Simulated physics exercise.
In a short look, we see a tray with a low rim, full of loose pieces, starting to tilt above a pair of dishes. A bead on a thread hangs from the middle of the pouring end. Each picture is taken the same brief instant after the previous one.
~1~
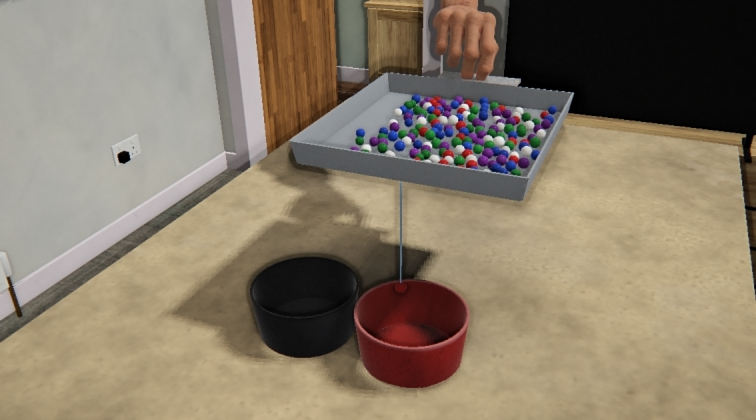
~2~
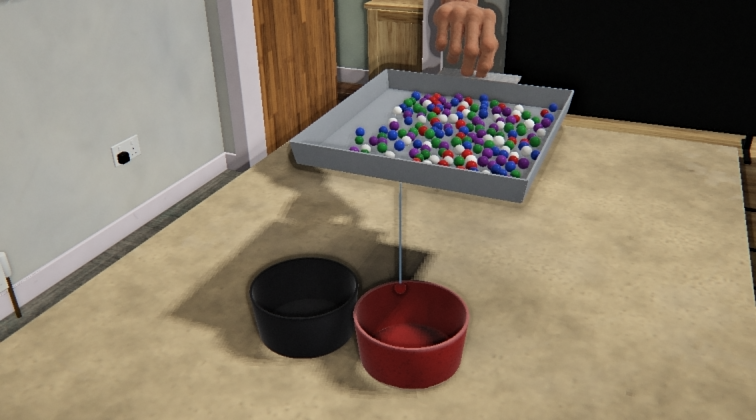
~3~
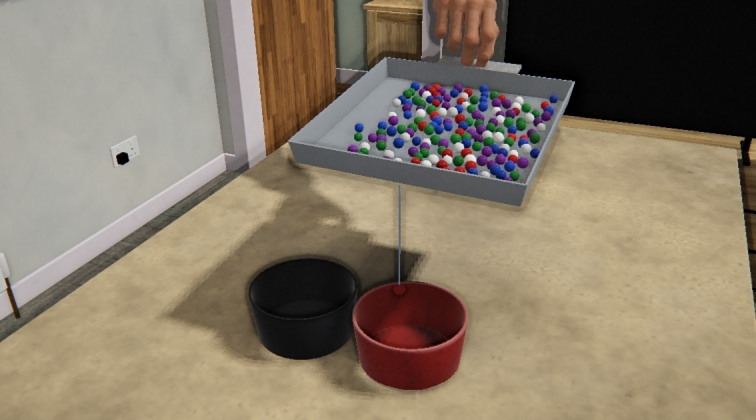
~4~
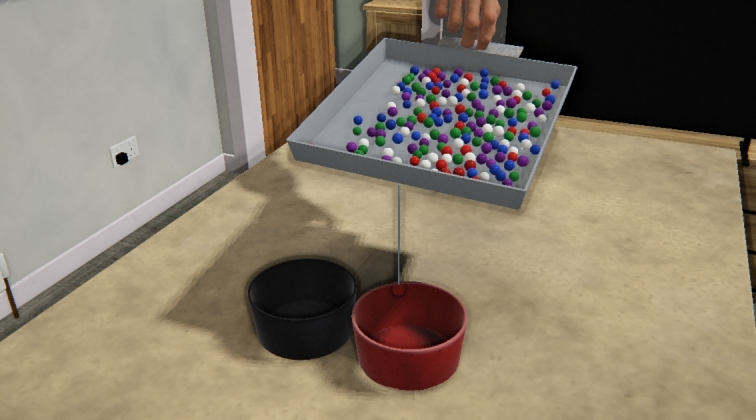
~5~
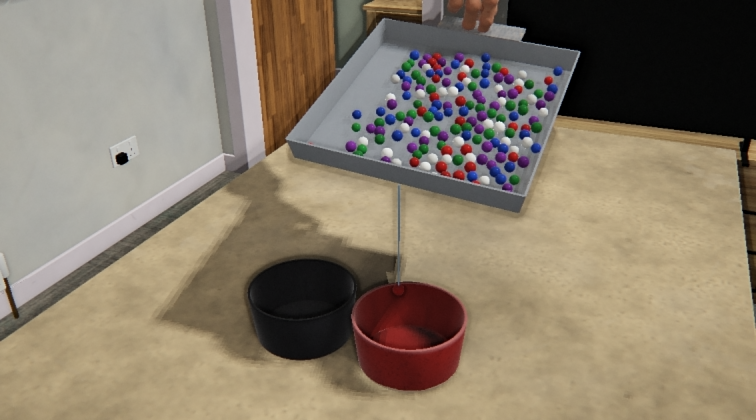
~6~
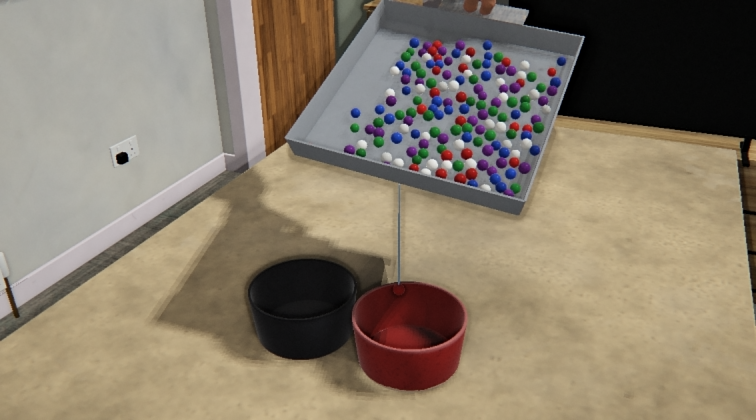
A gray tray of colorful beads, gripped by a hand at its far side, started out level above a black bowl and a red bowl, then rose at the back while its front right corner dipped slightly.
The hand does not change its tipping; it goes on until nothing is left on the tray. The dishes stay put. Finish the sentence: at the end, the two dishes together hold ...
... less than half of the load.
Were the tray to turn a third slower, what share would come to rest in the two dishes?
Close to 20 in a hundred.
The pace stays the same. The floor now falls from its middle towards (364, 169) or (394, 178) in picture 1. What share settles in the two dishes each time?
So it's 80 percent with the first slope and 40 percent with the other.
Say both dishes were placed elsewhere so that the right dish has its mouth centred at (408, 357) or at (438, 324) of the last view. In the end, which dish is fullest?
The first time it is the dish to the right, and the second time it is the dish to the right.
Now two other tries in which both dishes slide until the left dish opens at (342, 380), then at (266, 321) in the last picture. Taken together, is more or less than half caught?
First the smaller part, then not half.
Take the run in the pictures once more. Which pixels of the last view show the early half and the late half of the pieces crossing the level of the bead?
The opening part goes through (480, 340); what follows goes through (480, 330).
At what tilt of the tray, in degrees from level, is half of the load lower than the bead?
I'd say close to 105 degrees.
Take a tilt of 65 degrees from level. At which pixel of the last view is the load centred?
Look close to (461, 170) in the last picture.
Soon, tray tipped steeply; nearly all on the tray; a small part in the air.
A while on, tray tipped past a quarter turn; about a third on the tray; a small part in the right dish; about a third outside both; about a quarter in the air.
Towards the end, tray tipped past a quarter turn; a small part in the right dish; most outside both; a stray few in the air.
Finally, tray tipped past a quarter turn; a small part in the right dish; none in the left dish; most outside both.
